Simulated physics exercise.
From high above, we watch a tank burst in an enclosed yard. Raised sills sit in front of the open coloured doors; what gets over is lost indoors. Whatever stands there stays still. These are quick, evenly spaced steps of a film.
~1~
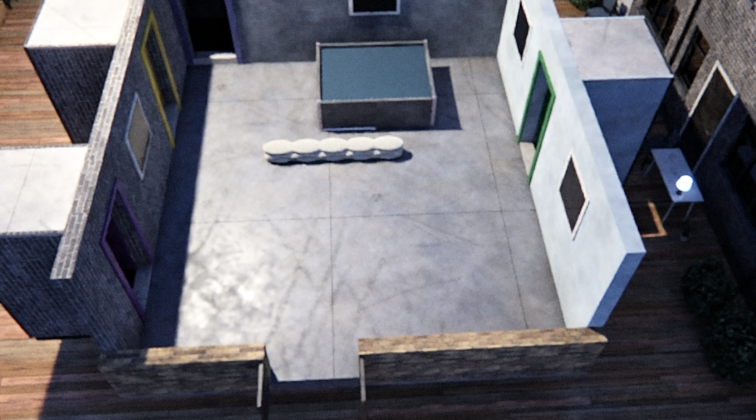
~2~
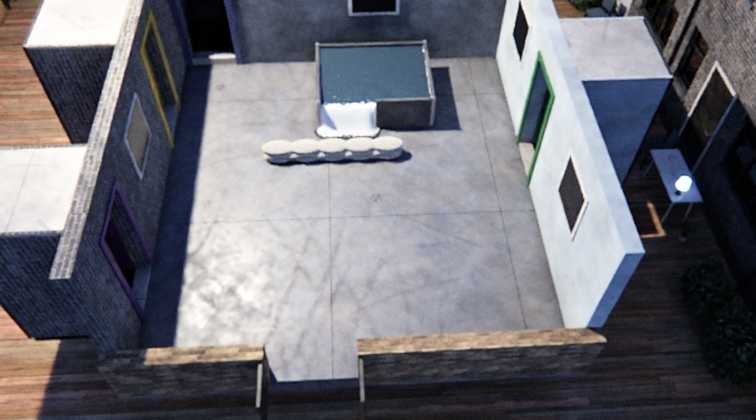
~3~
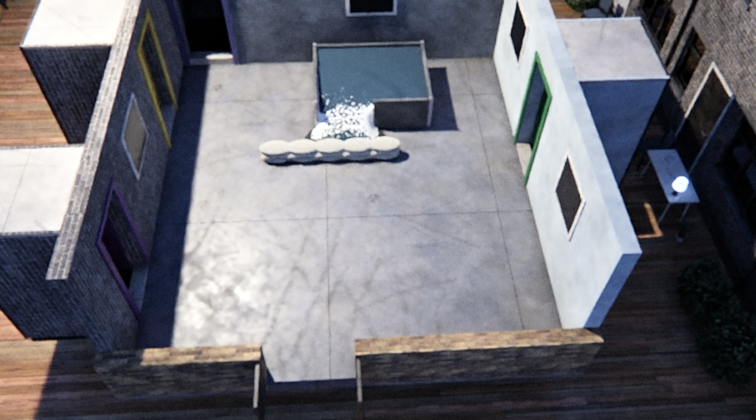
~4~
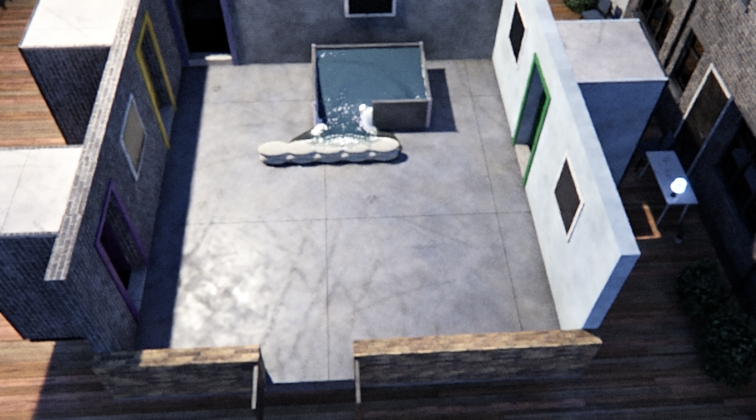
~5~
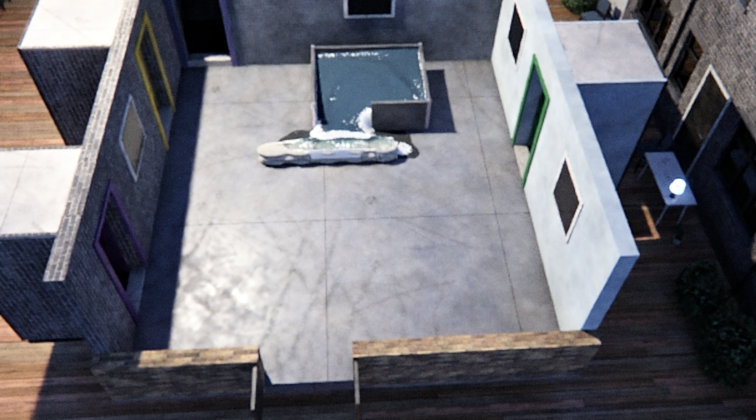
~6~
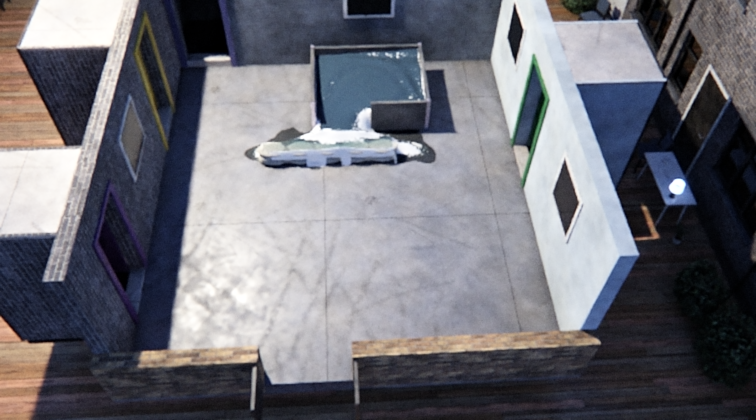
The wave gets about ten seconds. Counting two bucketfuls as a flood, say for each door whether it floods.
Door by door: Blue door - not flooded; purple door - not flooded; green door - flooded; yellow door - not flooded.
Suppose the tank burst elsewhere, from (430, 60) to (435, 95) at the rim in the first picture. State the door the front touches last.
My pick: The door marked purple.
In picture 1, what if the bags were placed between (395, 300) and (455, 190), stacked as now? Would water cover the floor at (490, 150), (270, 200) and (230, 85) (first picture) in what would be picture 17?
Going through them, they'd be left unsoaked, then waterlogged, then left unsoaked.
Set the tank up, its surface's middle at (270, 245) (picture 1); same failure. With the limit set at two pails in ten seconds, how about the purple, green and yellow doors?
Afterwards, purple door overshoots; green door undershoots; yellow door undershoots.
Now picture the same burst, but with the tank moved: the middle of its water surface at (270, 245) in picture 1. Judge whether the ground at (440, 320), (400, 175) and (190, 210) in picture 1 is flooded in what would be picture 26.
In order: Submerged, untouched, submerged.
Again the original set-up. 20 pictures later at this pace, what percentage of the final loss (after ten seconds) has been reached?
Estimated share: Close to 40 %.
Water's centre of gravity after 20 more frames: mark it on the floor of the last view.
Around pixel (342, 126) of the last picture.
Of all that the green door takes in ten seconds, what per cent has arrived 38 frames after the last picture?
I'd say some 85 per cent.
A moment on, water covers 25 % of the floor; the blue door not reached, the purple door not reached, the green door not reached, the yellow door wet at the sill, nothing in.
Next, water covers 40 % of the floor; the blue door wet at the sill, nothing in, the purple door not reached, the green door under two buckets in, the yellow door under two buckets in.
Then, water covers 40 % of the floor; the blue door under two buckets in, the purple door wet at the sill, nothing in, the green door over two buckets in, the yellow door under two buckets in.
Later, water covers 70 % of the floor; the blue door under two buckets in, the purple door wet at the sill, nothing in, the green door far over two buckets in, the yellow door under two buckets in.
In the end, water covers 80 % of the floor; the blue door under two buckets in, the purple door wet at the sill, nothing in, the green door far over two buckets in, the yellow door under two buckets in.
